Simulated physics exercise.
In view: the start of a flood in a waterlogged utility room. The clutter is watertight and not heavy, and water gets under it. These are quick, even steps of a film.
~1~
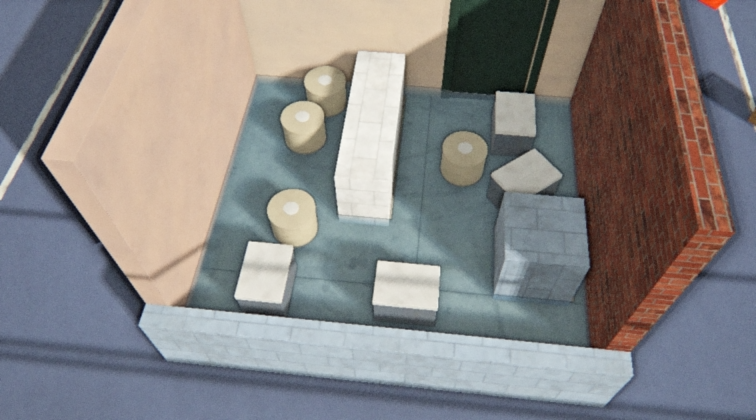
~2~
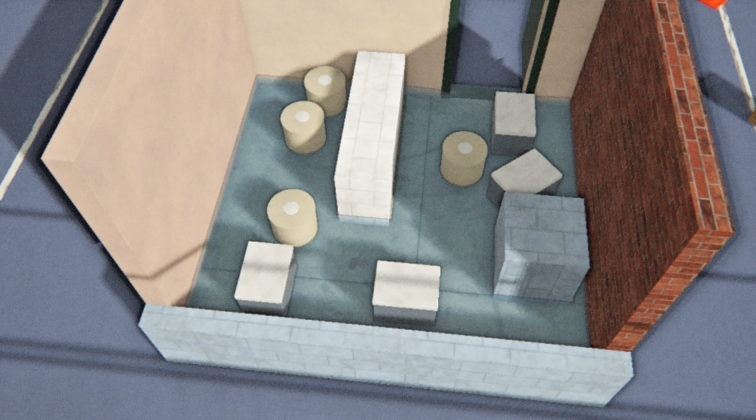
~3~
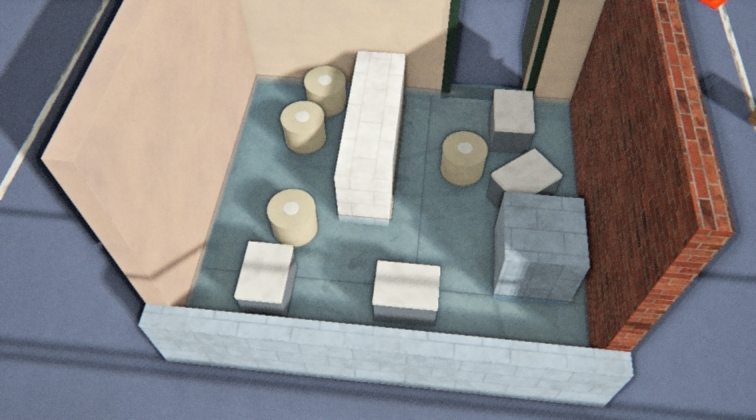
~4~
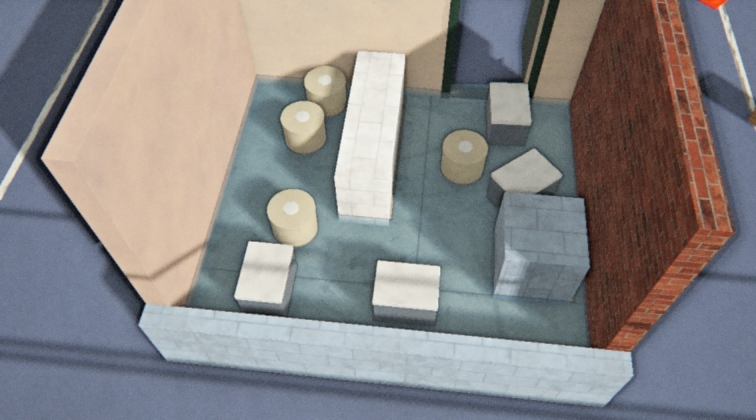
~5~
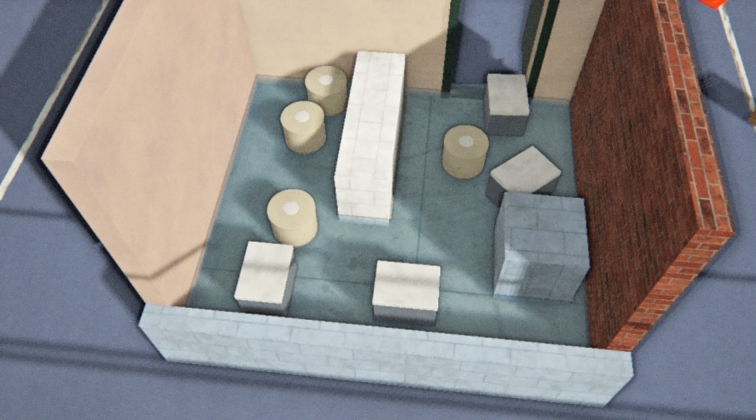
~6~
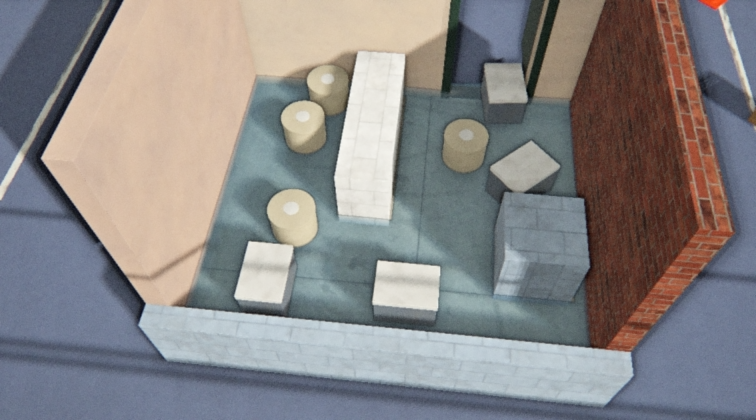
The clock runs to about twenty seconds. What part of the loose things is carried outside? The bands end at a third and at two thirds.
It is one to two thirds.
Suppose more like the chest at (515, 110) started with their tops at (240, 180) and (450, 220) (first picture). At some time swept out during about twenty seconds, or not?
In turn: Inside, gone.
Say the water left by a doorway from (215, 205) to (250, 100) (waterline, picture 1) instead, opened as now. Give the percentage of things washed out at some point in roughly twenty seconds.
Near 80 in a hundred.
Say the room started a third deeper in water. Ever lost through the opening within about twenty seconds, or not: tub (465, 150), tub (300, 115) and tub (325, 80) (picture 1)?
In turn: Through, kept in, still in.
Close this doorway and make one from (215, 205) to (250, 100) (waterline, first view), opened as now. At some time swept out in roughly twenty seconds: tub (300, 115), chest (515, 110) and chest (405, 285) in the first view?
As listed: Carried outside, no, yes.
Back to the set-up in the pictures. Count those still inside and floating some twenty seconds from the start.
The number is 3.
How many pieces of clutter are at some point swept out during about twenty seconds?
The number is 5.
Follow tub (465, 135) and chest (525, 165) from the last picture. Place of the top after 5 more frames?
Roughly at (482, 104) and (537, 143).
A moment on, 1 of 8 are out; 7 afloat.
Next, 2 of 8 are out; 6 afloat.
Later, 5 of 8 are out; 3 afloat.
In the end, 5 of 8 are out; 3 afloat.
